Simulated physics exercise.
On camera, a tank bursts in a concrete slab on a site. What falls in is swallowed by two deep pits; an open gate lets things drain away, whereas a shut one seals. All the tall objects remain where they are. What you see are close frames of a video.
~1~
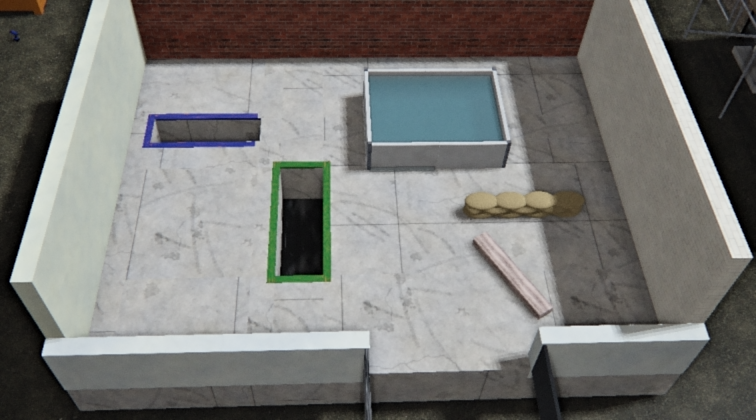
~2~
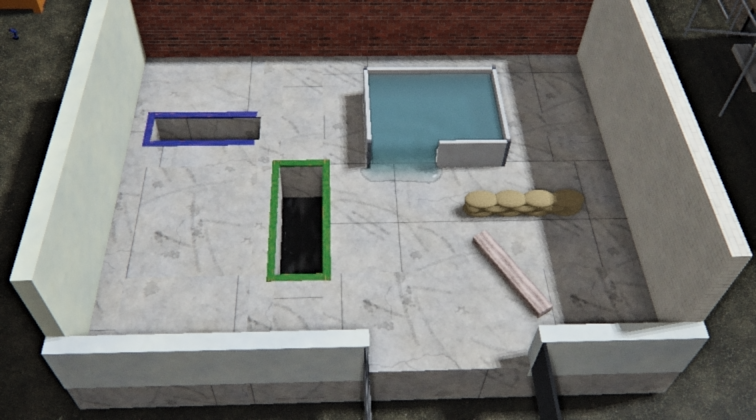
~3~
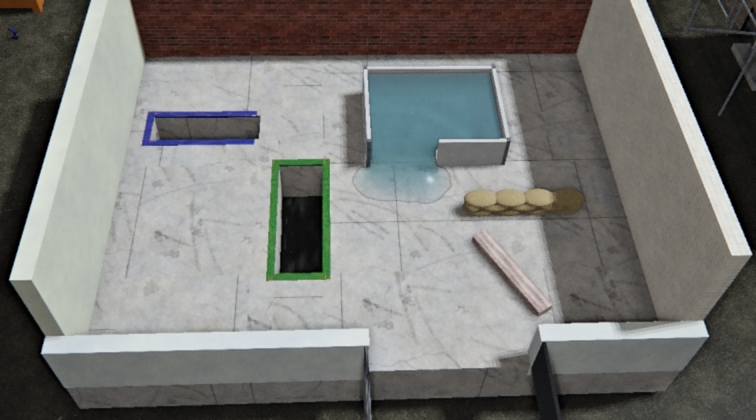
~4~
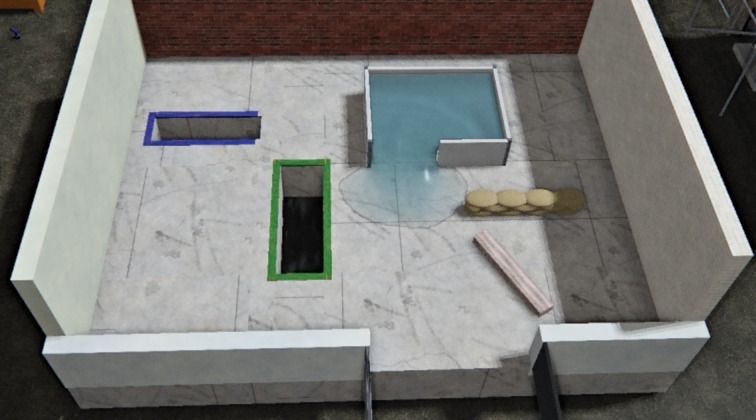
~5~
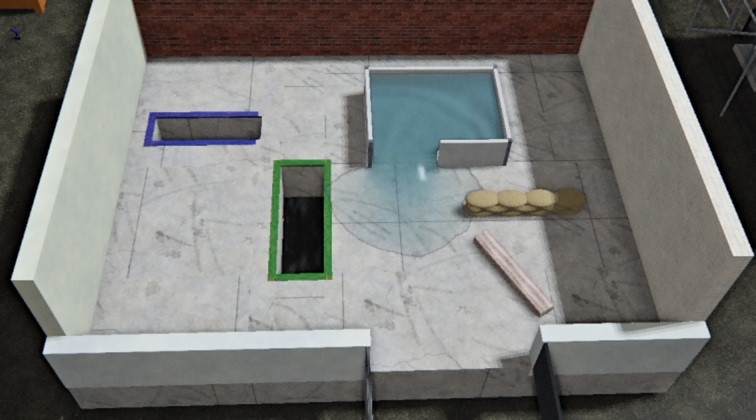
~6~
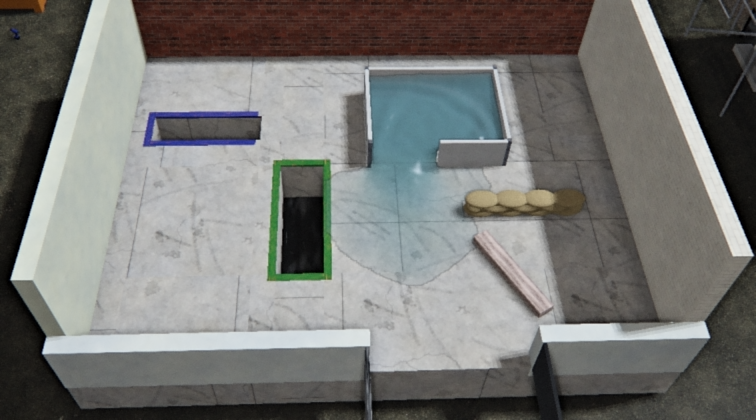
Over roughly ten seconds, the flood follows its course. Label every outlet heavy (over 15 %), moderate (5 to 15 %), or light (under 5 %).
Labels: Gate - heavy, green pit - heavy, blue pit - light.
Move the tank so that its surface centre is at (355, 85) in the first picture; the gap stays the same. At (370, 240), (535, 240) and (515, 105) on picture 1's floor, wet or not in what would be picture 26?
Okay, first one got wet, second one high and dry, last one high and dry.
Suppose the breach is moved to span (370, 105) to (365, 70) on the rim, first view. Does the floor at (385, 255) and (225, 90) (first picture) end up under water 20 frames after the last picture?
Point one not reached, point two waterlogged.
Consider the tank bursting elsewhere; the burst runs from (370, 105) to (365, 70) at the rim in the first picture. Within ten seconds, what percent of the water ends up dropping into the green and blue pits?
The green pit takes 2 per cent and the blue pit 45 per cent.
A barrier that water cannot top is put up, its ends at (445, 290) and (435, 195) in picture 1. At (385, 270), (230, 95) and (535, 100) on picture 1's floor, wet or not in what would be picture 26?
In the order given, the spots are swamped, spared and spared.
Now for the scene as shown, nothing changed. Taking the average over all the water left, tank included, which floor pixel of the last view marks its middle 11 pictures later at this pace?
Estimate: (415, 169).
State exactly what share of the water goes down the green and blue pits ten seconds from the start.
About 20 and 2 per cent.
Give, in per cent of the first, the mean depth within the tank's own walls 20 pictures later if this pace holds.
Estimate: Close to 42 %.
A moment on, water covers 20 % of the floor; the gate 1 %, the green pit 2 %, the blue pit 0 %.
Next, water covers 25 % of the floor; the gate 6 %, the green pit 6 %, the blue pit 0 %.
Then, water covers 30 % of the floor; the gate 17 %, the green pit 11 %, the blue pit 0 %.
Later, water covers 35 % of the floor; the gate 29 %, the green pit 16 %, the blue pit 0 %.
In the end, water covers 45 % of the floor; the gate 37 %, the green pit 19 %, the blue pit 2 %.
